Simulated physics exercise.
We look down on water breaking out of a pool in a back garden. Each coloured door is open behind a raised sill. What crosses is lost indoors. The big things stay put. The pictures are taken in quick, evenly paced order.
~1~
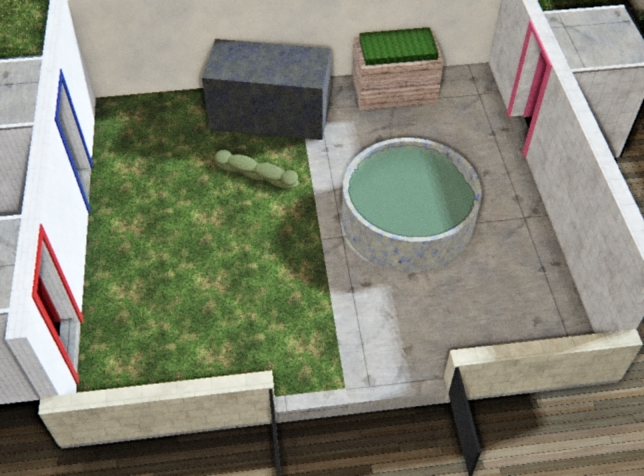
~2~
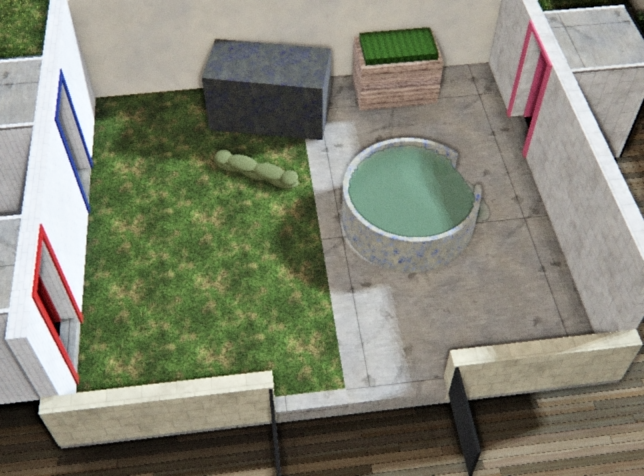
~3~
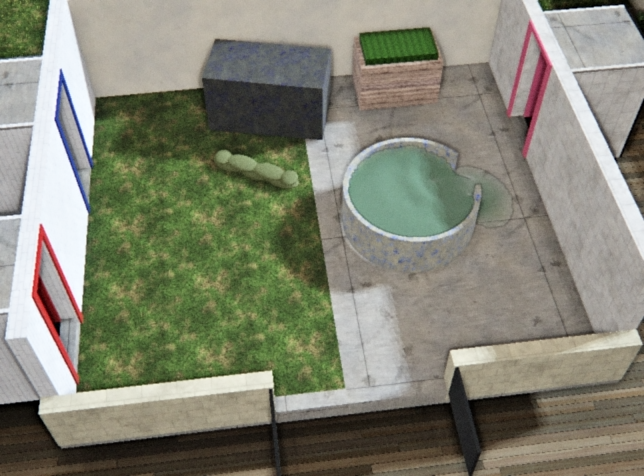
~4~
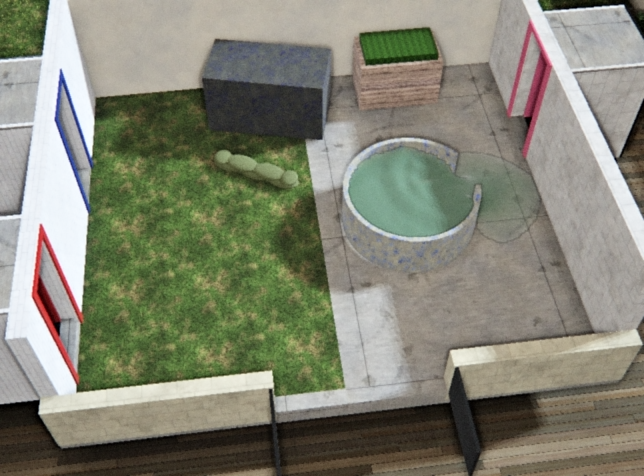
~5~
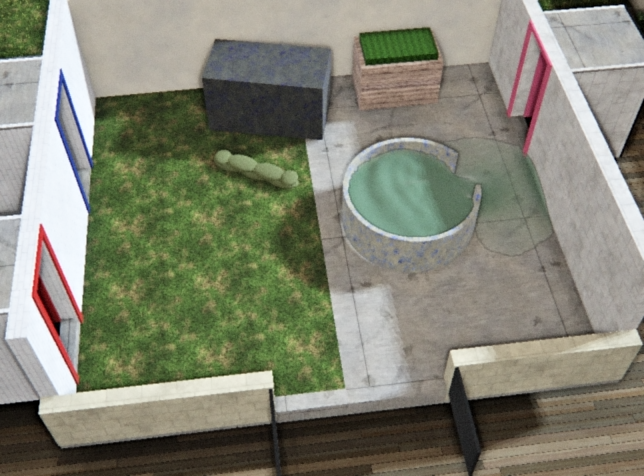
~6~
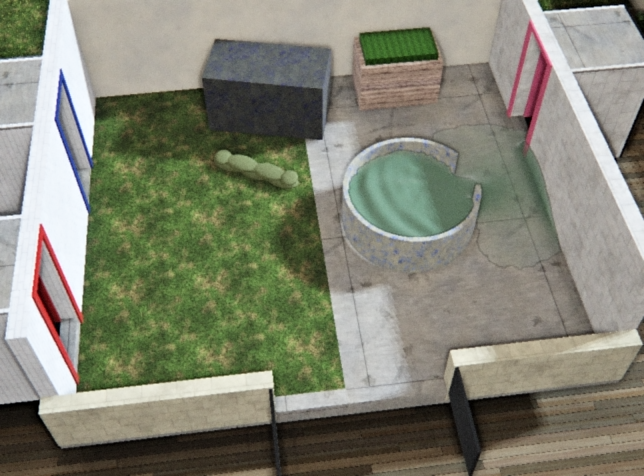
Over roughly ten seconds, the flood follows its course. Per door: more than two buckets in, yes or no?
Pink door yes, red door no, blue door no.
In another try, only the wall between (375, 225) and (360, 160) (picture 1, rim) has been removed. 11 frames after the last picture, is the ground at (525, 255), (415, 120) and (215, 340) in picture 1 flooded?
Going through them, the first would be still bare, the next still bare and the last submerged.
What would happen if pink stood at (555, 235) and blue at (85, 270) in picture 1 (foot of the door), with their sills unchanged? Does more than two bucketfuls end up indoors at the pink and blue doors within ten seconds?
Briefly, pink door runs past the limit while blue door remains below the limit.
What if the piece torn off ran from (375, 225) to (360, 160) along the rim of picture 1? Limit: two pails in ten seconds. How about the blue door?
The blue one goes past it.
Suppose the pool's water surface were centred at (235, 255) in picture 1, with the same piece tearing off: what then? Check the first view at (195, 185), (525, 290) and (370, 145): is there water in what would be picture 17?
Result: Spared; inundated; inundated.
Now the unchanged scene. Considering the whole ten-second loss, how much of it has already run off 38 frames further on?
That comes to 65 per cent, as I work it out.
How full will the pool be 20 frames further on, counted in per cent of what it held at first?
That comes to about 46 per cent.
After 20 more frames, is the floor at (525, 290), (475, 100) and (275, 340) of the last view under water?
First spot submerged, second spot submerged, third spot spared.
A moment on, water covers 10 % of the floor; the pink door over two buckets in, the red door not reached, the blue door not reached.
Next, water covers 20 % of the floor; the pink door over two buckets in, the red door not reached, the blue door not reached.
Then, water covers 30 % of the floor; the pink door far over two buckets in, the red door not reached, the blue door not reached.
Later, water covers 55 % of the floor; the pink door far over two buckets in, the red door not reached, the blue door not reached.
In the end, water covers 80 % of the floor; the pink door far over two buckets in, the red door not reached, the blue door not reached.
